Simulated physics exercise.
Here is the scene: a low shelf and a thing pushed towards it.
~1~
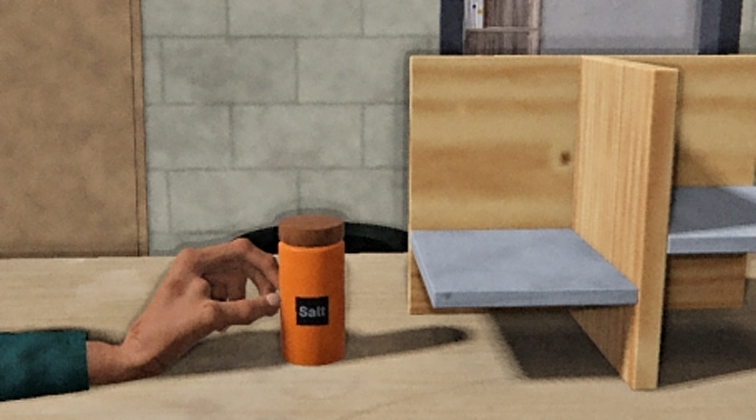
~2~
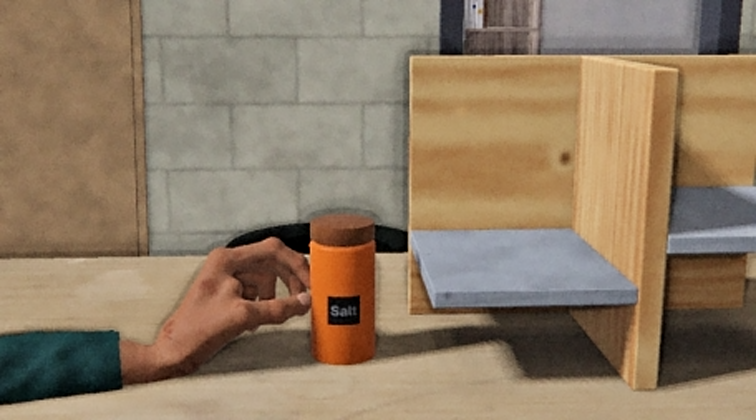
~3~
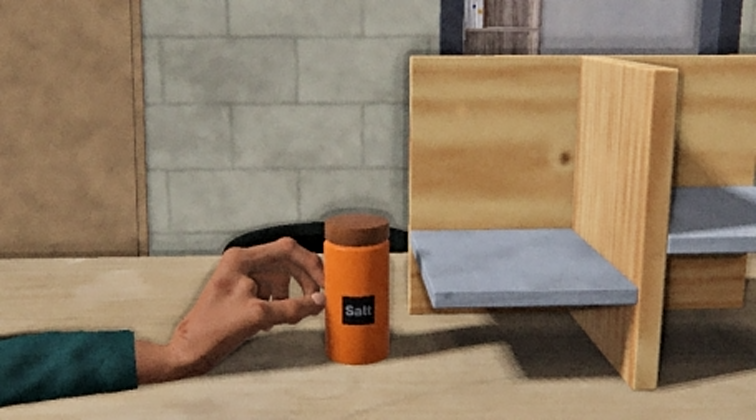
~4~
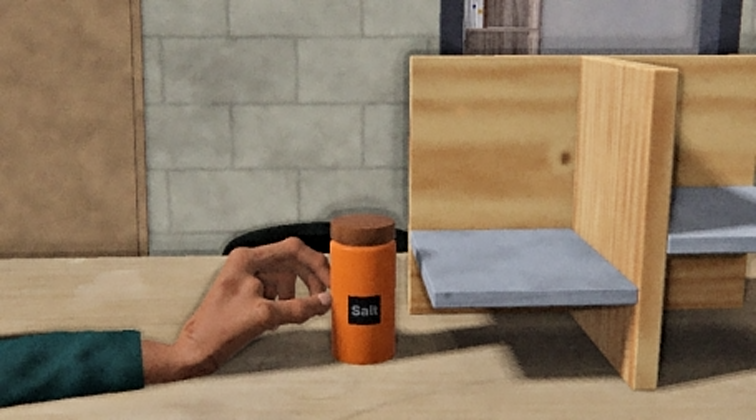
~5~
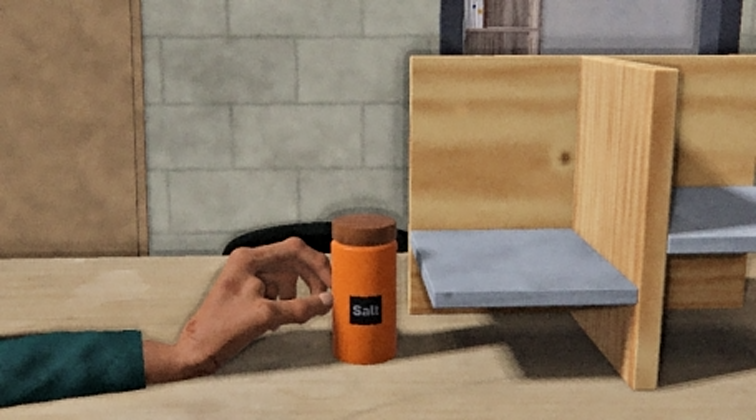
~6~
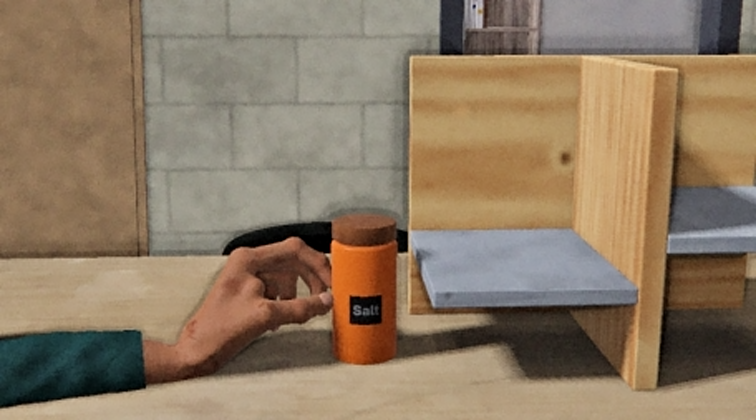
An orange salt jar with a brown lid slid a short way right across a table, pushed by a hand toward a low gray shelf, then both stayed still beside it.
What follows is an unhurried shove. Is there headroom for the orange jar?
I'd say it won't fit under there.
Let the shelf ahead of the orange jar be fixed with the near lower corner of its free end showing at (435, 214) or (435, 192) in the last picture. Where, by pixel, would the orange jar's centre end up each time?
It stops at around (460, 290) and around (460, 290).
Then, 0.22 s past the last view, orange jar sliding up to the opening near (382, 288).
Finally, the orange jar catches on the edge, near (388, 288).
